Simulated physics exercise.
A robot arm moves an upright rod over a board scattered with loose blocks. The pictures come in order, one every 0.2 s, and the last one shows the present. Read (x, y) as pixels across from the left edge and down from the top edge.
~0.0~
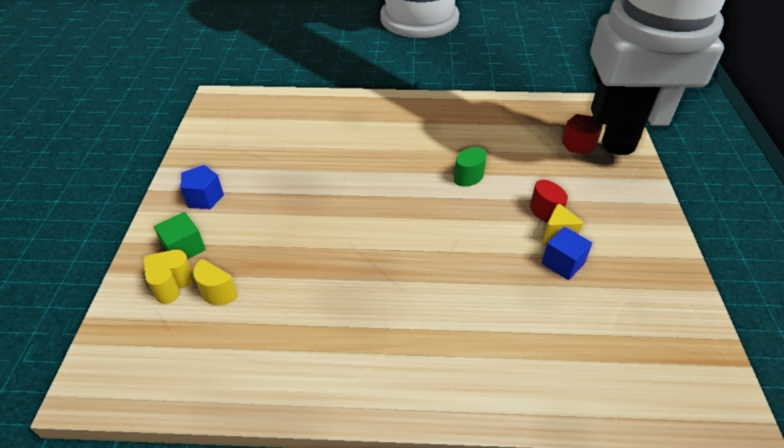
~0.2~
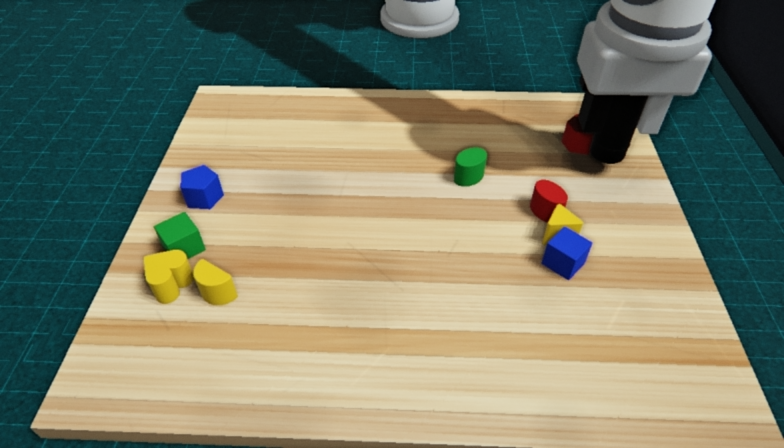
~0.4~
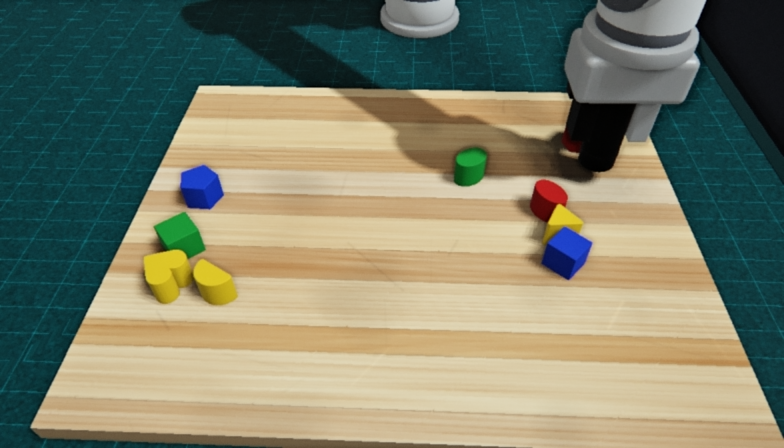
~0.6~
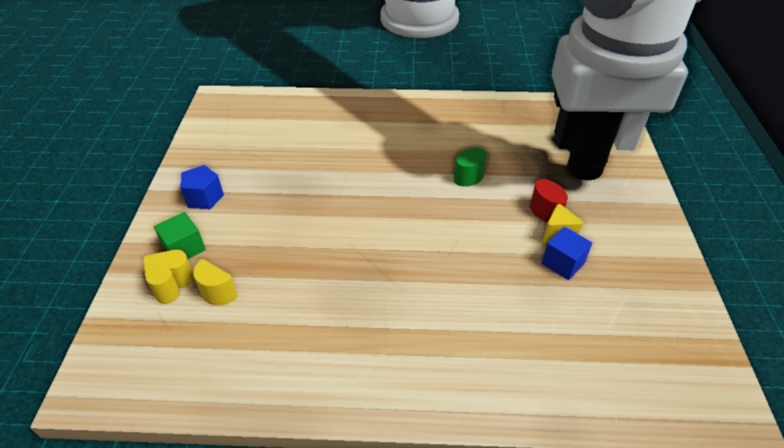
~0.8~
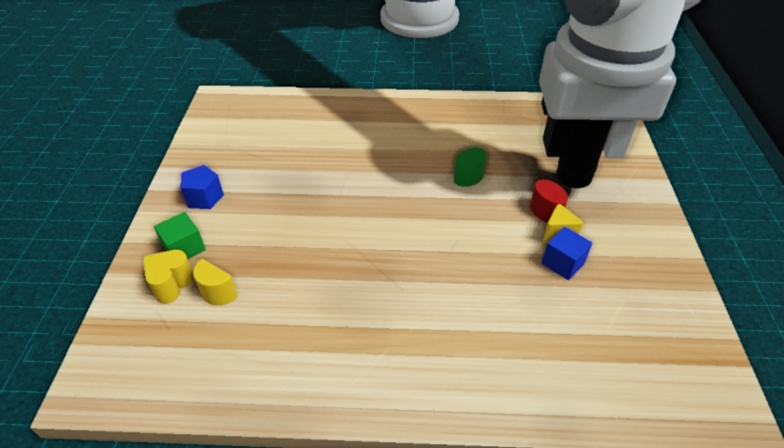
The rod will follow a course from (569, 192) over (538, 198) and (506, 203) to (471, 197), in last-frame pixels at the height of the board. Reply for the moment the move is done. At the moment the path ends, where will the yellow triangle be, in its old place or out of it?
The block in question stays where it was by the end.
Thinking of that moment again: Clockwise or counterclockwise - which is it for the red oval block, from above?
It ends up turned anticlockwise.
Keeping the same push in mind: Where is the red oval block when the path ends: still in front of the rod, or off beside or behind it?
Fallen away.
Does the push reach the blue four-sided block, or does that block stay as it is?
By the time the path is finished, it has hardly shifted at all.
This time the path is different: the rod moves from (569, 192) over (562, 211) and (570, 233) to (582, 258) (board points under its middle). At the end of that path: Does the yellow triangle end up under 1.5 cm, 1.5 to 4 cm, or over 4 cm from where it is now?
The answer is 1.5 to 4 cm.
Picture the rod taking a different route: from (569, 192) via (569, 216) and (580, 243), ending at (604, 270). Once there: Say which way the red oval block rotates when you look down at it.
It makes a clockwise turn.
On the path given first. One third of the way, rod at (541, 184); red oval block at (540, 198), turned 50° anticlockwise.
Two thirds of the way, rod at (508, 189); red oval block at (535, 203), turned 75° anticlockwise.
At the end, rod at (473, 183); red oval block at (535, 203), turned 75° anticlockwise; yellow triangle unmoved; blue four-sided block unmoved.
